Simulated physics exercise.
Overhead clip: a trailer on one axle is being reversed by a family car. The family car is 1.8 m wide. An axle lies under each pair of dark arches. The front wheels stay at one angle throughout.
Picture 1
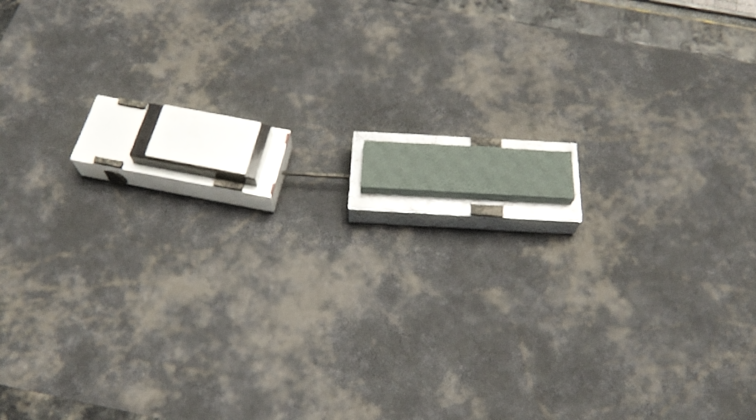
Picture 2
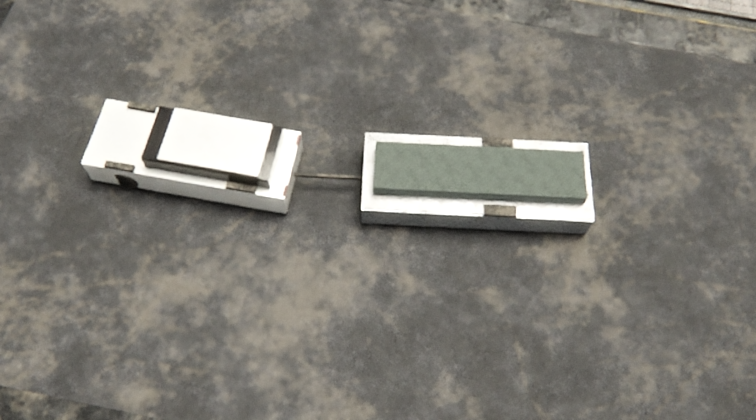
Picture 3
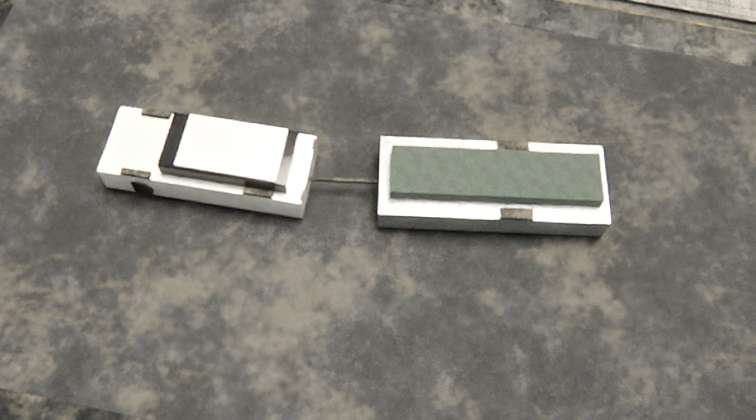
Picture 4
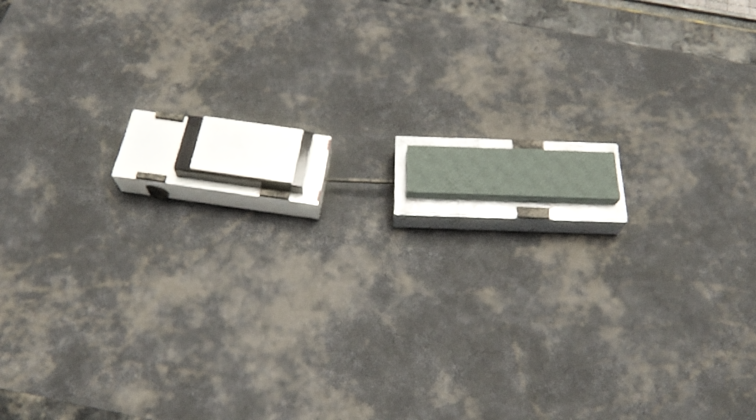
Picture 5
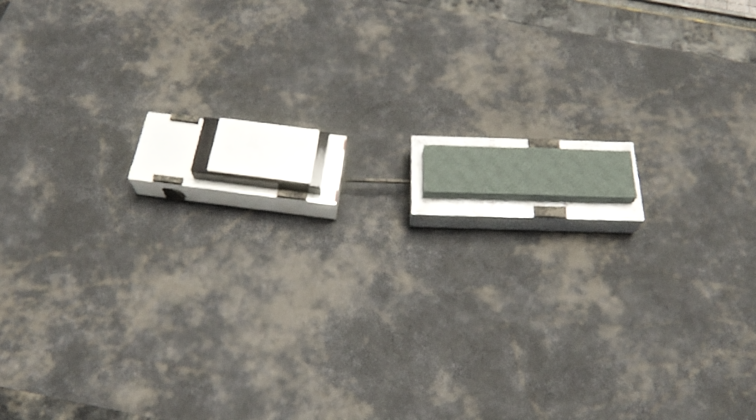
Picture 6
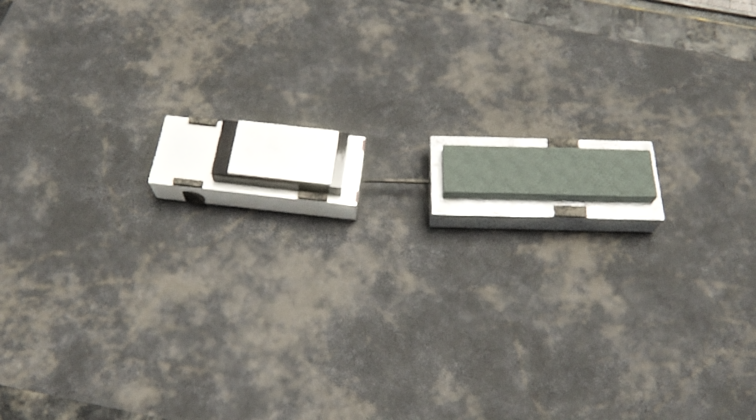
A blocky white car with dark window bands backs slowly to the right, pushing a trailer joined to it by a thin bar, across mottled grey-brown ground seen from above at a slant. The car is on the left, and the white trailer, topped with a flat grey-green slab, is on the right. Both slide a short way rightward, their slight bend straightening a little, while the view stays still.
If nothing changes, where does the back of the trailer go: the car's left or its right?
The trailer ends up on the car's left-hand flank.
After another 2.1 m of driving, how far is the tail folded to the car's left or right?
Some 0° to its right.
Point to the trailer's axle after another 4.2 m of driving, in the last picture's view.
Around (743, 181).
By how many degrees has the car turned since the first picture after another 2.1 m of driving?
About 10°.
With 2.1 m more driven, the tail is in line with the car, the car has turned 10° and the trailer's axle is at (655, 179) of the last picture.
With 4.2 m more driven, the tail is 6° to the car's left, the car has turned 15° and the trailer's axle is at (743, 181) of the last picture.
With 6.3 m more driven, the tail is 18° to the car's left, the car has turned 20° and the trailer's axle is out of the picture.
With 8.4 m more driven, the tail is 35° to the car's left, the car has turned 25° and the trailer's axle is out of the picture.
With 10.5 m more driven, the tail is 60° to the car's left, the car has turned 30° and the trailer's axle is out of the picture; it has jack-knifed.
